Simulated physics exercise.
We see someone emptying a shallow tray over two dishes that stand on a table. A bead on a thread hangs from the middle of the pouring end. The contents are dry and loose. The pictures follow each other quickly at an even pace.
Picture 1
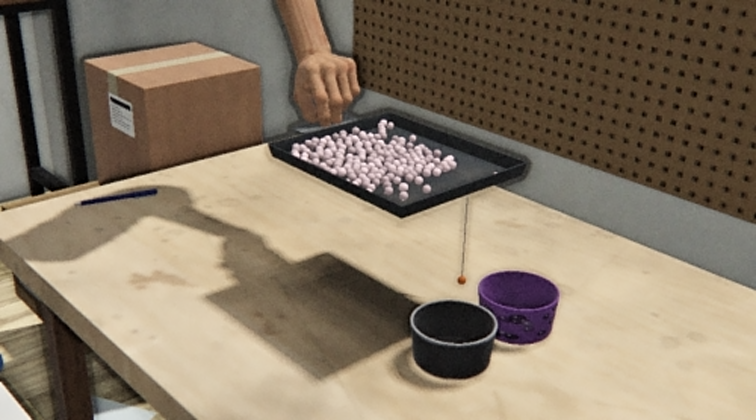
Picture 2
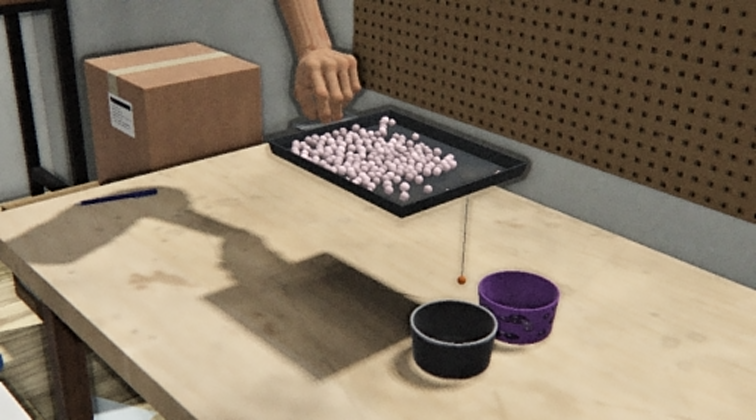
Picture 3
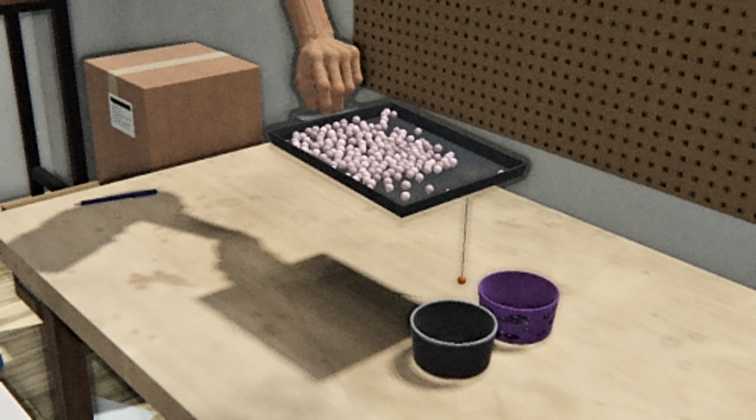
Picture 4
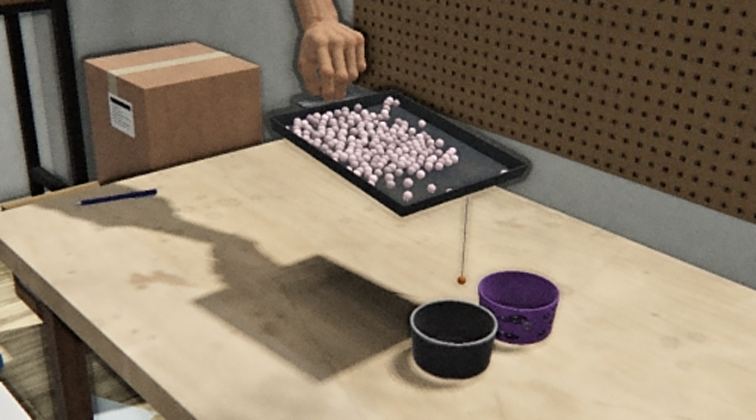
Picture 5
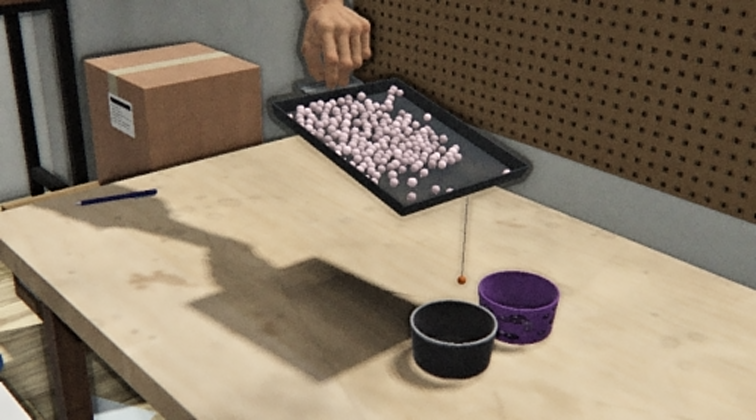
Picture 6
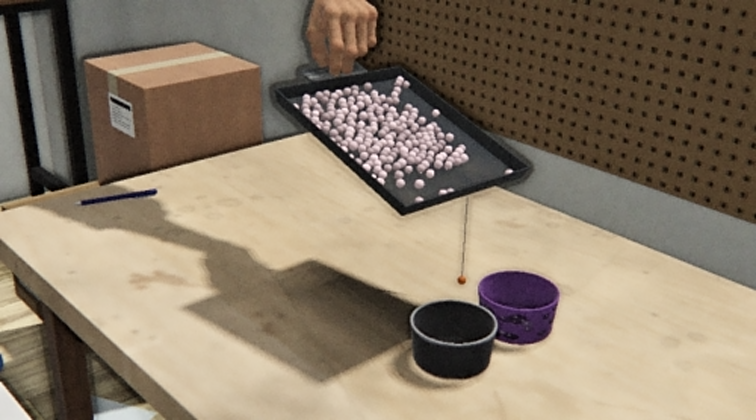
A dark shallow tray of pale pink beads sits level in a hand's grip above a black dish and a purple dish on a wooden table. The hand then raises the tray's far left end, steepening its tilt, and the beads begin shifting toward the lower end while a small orange bead hangs beneath it.
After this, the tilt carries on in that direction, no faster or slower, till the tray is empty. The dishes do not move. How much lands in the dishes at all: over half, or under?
In the dishes lies more than half of it.
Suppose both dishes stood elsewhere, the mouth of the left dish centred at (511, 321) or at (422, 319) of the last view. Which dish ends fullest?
In turn: The dish on the left; right.
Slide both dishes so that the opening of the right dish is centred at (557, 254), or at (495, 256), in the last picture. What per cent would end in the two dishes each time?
In turn 30 and 0 in a hundred.
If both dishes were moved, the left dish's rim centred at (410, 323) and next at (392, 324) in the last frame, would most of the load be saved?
The first try: The smaller part. The second: Below a half.
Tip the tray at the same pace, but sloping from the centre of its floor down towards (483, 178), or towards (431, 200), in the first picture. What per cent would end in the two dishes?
The first gives 50 %, the second 60 %.
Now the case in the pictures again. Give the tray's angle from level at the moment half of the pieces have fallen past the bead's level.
At about 90°.
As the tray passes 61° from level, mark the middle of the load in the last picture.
Roughly at (474, 184).
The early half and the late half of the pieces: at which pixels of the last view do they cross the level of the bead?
First near (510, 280), later near (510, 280).
Soon after the last picture, tray tipped steeply; about two thirds on the tray; a small part in the left dish; a small part in the right dish; a stray few outside both; a small part in the air.
A little later, tray tipped right over; a small part on the tray; about a quarter in the left dish; about a third in the right dish; a small part outside both; about a quarter in the air.
Later still, tray tipped past a quarter turn; about a third in the left dish; about half in the right dish; about a quarter outside both.
By the end, tray tipped past a quarter turn; about a third in the left dish; about half in the right dish; about a quarter outside both.
